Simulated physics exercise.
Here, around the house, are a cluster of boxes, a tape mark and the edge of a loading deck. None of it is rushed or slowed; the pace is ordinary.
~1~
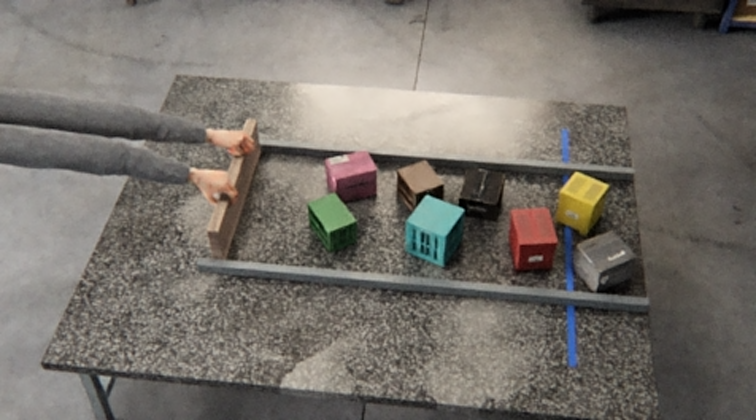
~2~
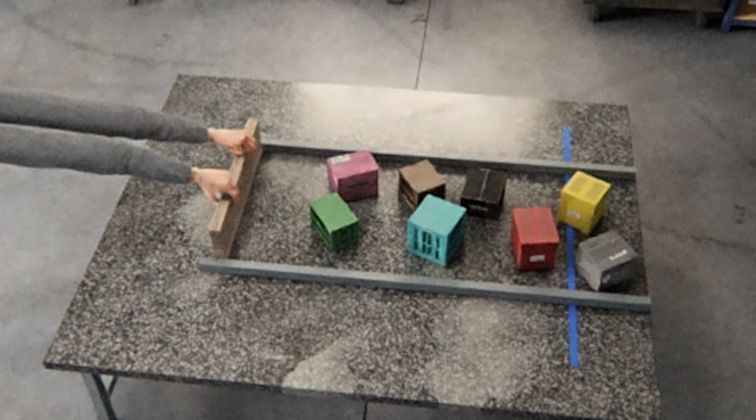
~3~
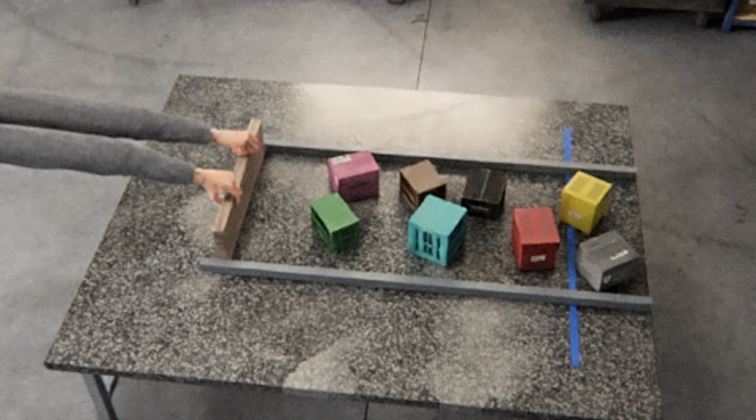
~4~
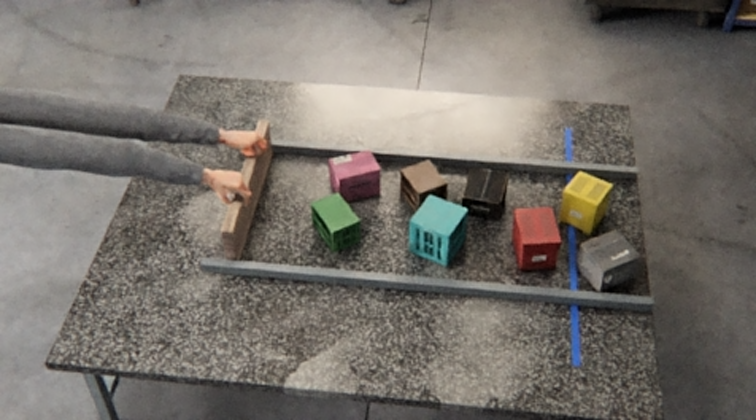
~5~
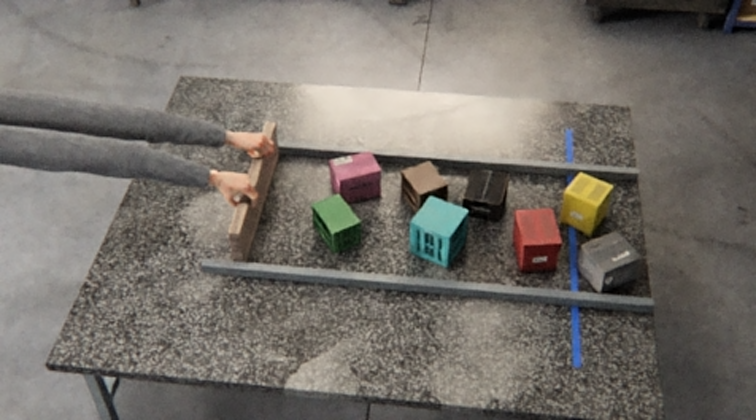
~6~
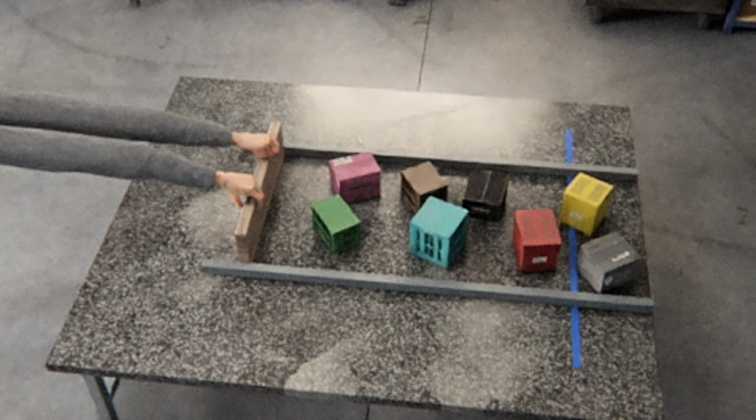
The clip opens on a speckled tabletop where two hands hold a wooden plank upright between two rails, left of eight colourful boxes, some near a blue tape line. The hands slide the plank a short way right, narrowing the gap to the green and pink boxes, while the boxes stay virtually still.
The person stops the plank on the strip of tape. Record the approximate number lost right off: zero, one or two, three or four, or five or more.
The ones going over the edge come to either three or four, I'd say.
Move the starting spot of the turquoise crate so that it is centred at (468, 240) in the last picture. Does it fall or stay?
Note: Turquoise crate is safe.
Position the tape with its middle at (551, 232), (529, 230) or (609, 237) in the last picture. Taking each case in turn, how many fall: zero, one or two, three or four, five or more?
First three or four, then one to two, then five or over.
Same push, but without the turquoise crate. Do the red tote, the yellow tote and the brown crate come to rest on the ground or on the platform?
The red tote remains up; the yellow tote drops off; the brown crate remains up.
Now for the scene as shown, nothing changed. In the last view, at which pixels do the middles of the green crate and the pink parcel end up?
Middles: Around (591, 252) and around (596, 205).
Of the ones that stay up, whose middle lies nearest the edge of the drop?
Foremost is the brown crate.
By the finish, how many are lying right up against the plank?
At rest, 2 are in contact.
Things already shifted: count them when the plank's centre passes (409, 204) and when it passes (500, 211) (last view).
First 5, after that 8.
Early on, none off yet; grey parcel at rest near (608, 263); yellow tote at rest near (585, 205); red tote at rest near (536, 241).
A while later, none off yet; grey parcel travelled about its own width near (653, 270); yellow tote travelled well along near (651, 207); red tote travelled about its own width near (607, 248).
Finally, the number that fall off is three or four; lost, black box, red tote, yellow tote and grey parcel.
